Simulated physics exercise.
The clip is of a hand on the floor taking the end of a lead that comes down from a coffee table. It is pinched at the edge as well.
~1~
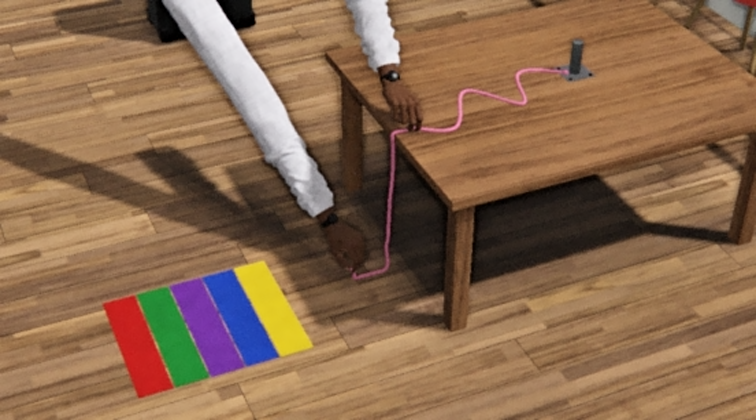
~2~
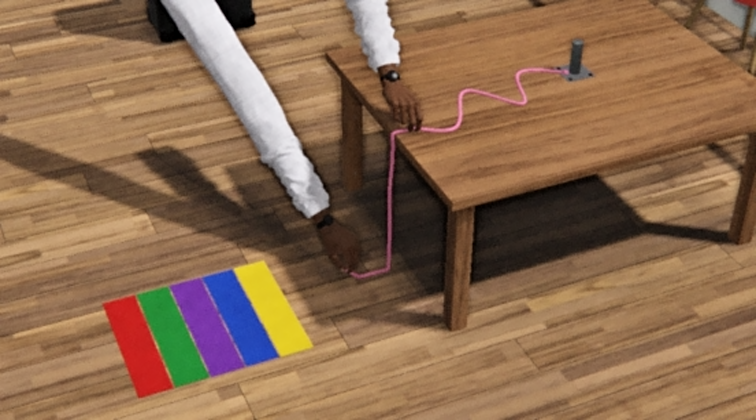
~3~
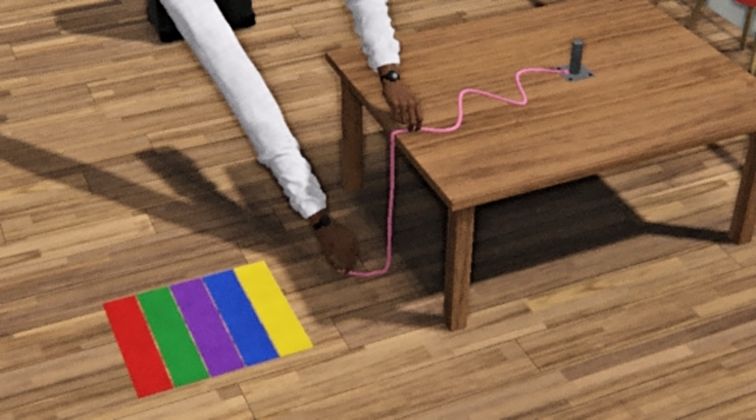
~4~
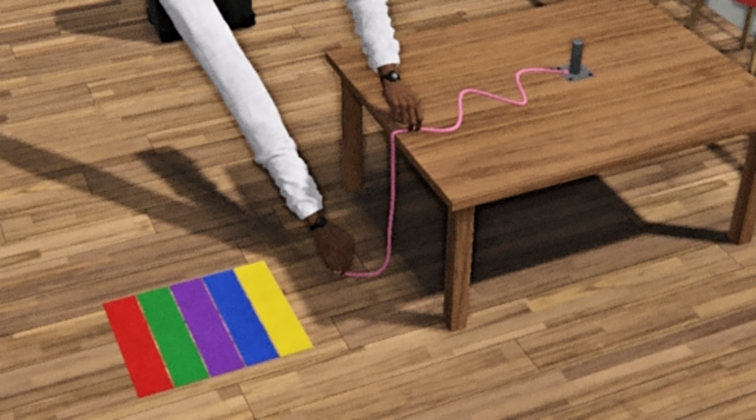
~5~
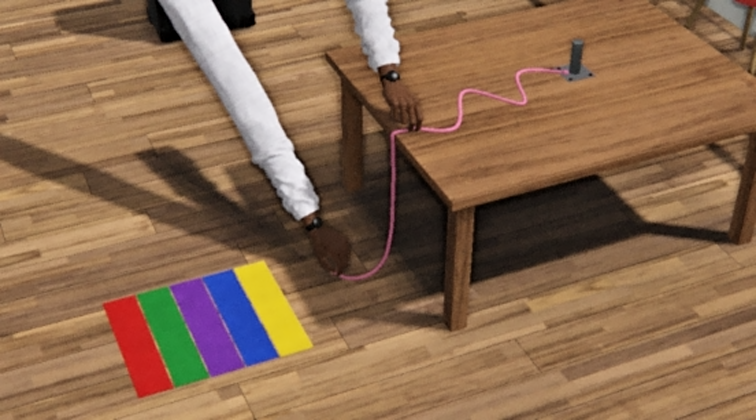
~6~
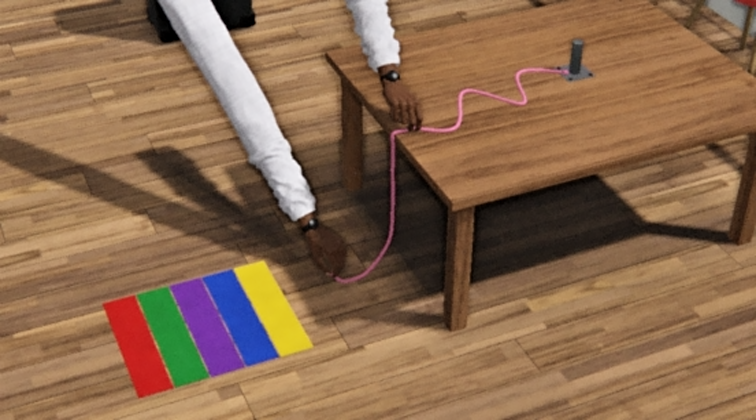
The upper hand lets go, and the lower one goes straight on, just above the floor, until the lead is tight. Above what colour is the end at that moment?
It gets as far as the red strip.
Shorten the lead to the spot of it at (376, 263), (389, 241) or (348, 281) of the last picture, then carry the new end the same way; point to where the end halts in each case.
Near (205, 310), (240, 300) and (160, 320).
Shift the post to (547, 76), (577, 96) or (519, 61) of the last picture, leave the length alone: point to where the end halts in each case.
In that order: (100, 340), (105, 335) and (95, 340).
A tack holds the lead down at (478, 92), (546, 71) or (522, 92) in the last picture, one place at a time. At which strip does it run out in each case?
Try by try: Purple; red; green.
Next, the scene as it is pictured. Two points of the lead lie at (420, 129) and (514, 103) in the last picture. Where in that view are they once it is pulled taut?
About (330, 174), and the other about (468, 104).
Soon after, end near (195, 312); over purple.
After that, end near (156, 322); over green.
At the stop, end near (132, 329); over red. The red one.
